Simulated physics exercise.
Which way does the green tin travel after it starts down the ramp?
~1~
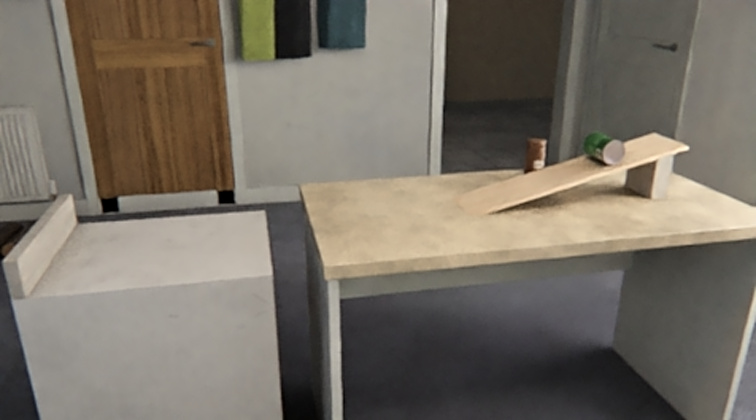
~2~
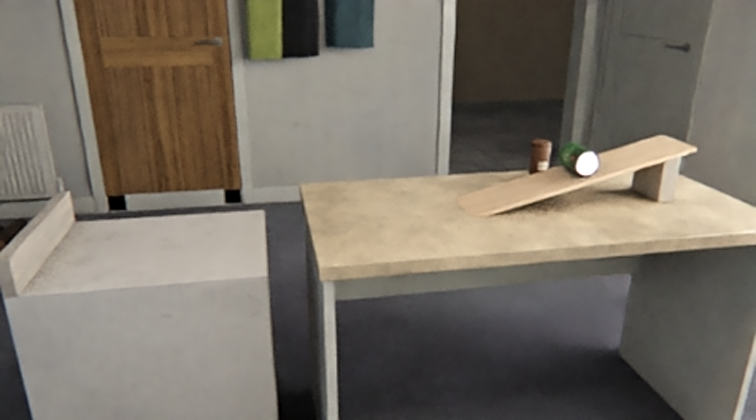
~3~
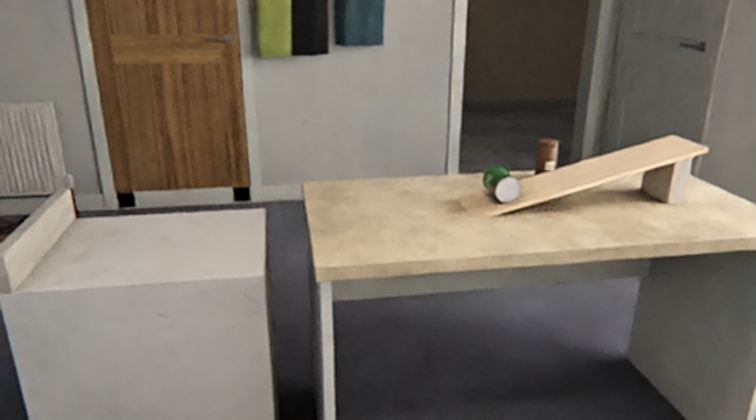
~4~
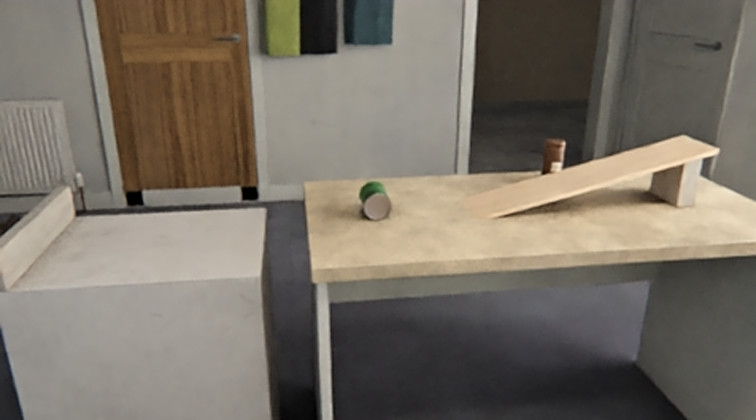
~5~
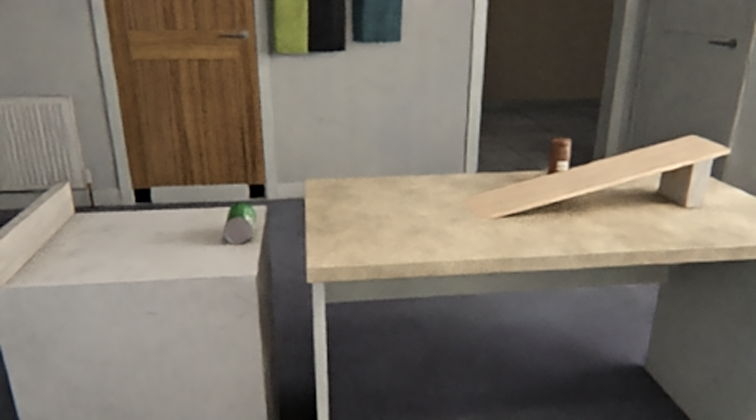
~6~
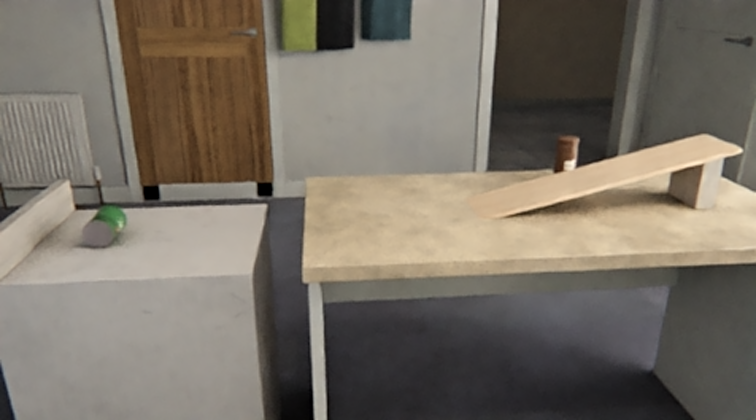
It travels to the left, rolling down the ramp and along the table, then crossing the gap to the other top.
